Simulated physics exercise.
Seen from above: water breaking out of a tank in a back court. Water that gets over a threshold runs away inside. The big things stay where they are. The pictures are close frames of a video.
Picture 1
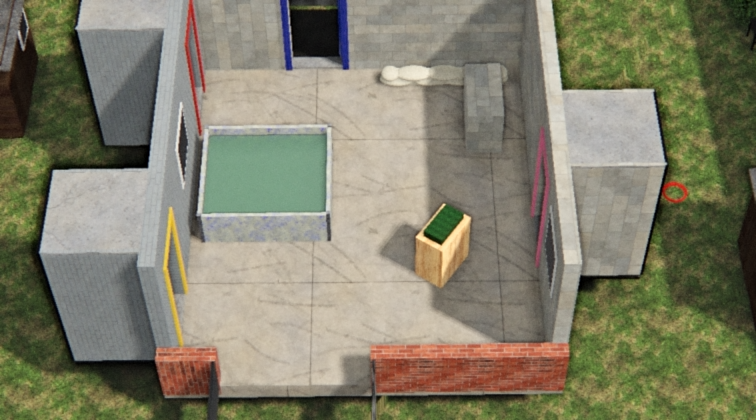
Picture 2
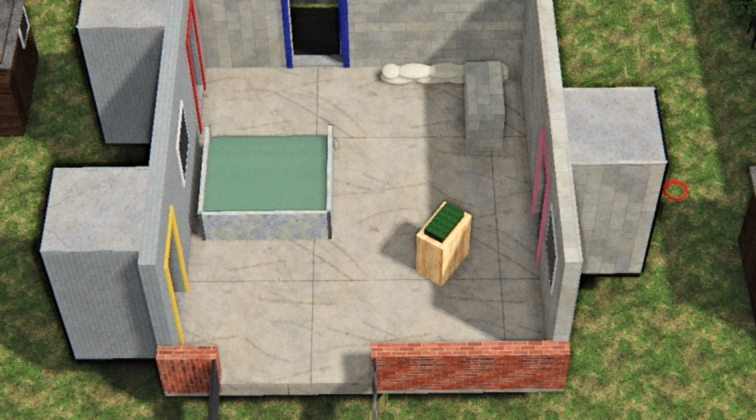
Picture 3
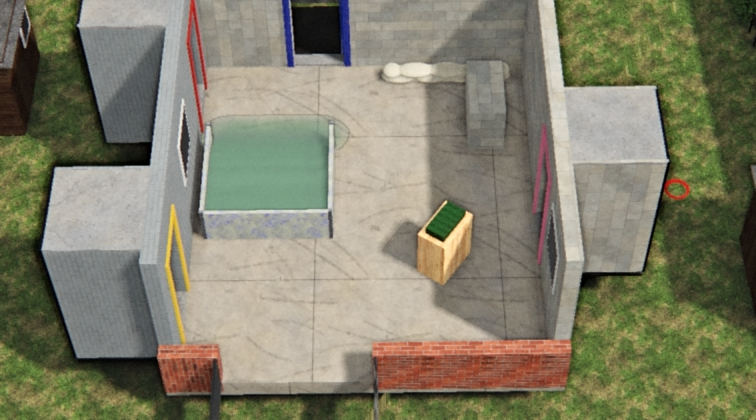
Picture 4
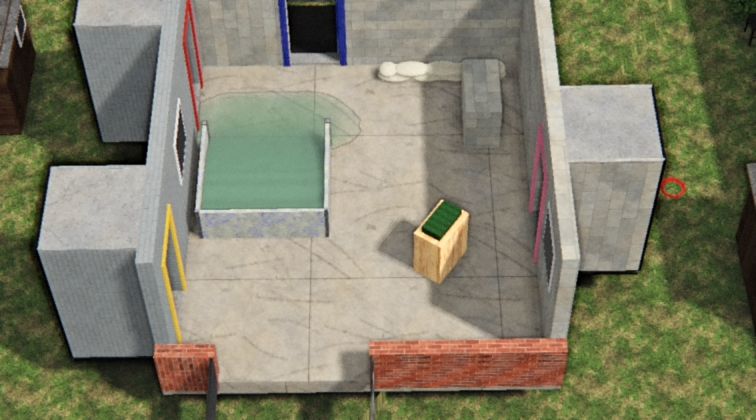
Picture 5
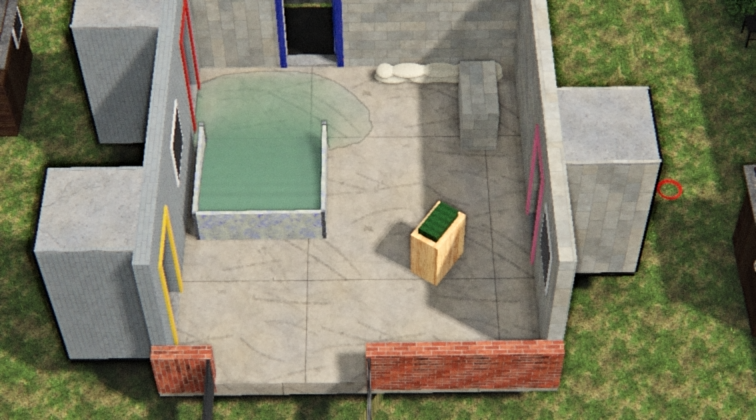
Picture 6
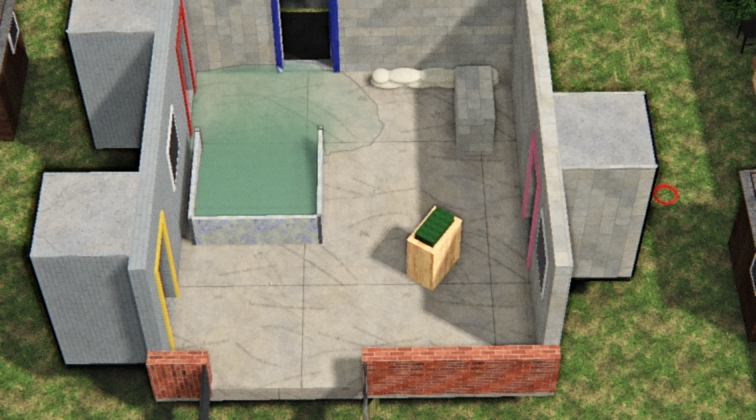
In a walled yard seen from above, green water sat still in a square tank, then poured out over its far side and spread in a widening sheet across the pale floor.
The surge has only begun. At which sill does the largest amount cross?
The blue doorway takes the most.
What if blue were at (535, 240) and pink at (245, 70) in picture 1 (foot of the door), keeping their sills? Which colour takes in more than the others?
That is the pink door.
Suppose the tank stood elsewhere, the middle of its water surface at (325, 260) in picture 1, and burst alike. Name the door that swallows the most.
It is the one in blue.
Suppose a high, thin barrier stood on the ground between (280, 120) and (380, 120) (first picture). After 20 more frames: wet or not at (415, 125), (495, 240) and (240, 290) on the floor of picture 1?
One after the other: Awash, wet, clear.
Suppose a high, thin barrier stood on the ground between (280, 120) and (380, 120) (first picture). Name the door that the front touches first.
I say the door marked red.
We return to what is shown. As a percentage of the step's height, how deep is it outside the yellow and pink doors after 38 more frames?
About 40 and 150 per cent.
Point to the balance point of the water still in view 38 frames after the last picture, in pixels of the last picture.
I would point to (358, 170).
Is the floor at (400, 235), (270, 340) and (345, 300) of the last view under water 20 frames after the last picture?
As listed: Not flooded, not flooded, no water.
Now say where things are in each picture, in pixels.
The first frame shows still water in the tank at (266, 173).
In the second frame, water pours out on the tank's far side and has run to a hidden place.
In the third frame, water pours out on the tank's far side and has run to (344, 130).
In the fourth frame, the front is at (354, 121), out from the gap on the tank's far side.
In the fifth frame, water pours out on the tank's far side and has run to (203, 86).
In the sixth frame, the front is at (337, 73), out from the gap on the tank's far side.
A moment on, water covers 20 % of the floor; blue door a lot in, pink door not reached, yellow door not reached, red door wet at the sill, nothing in.
Next, water covers 25 % of the floor; blue door a lot in, pink door not reached, yellow door not reached, red door some in.
Then, water covers 35 % of the floor; blue door a lot in, pink door not reached, yellow door not reached, red door a lot in.
Later, water covers 60 % of the floor; blue door a lot in, pink door a trickle in, yellow door wet at the sill, nothing in, red door a lot in.
In the end, water covers 90 % of the floor; blue door a lot in, pink door some in, yellow door wet at the sill, nothing in, red door a lot in; the blue door has let in the most.
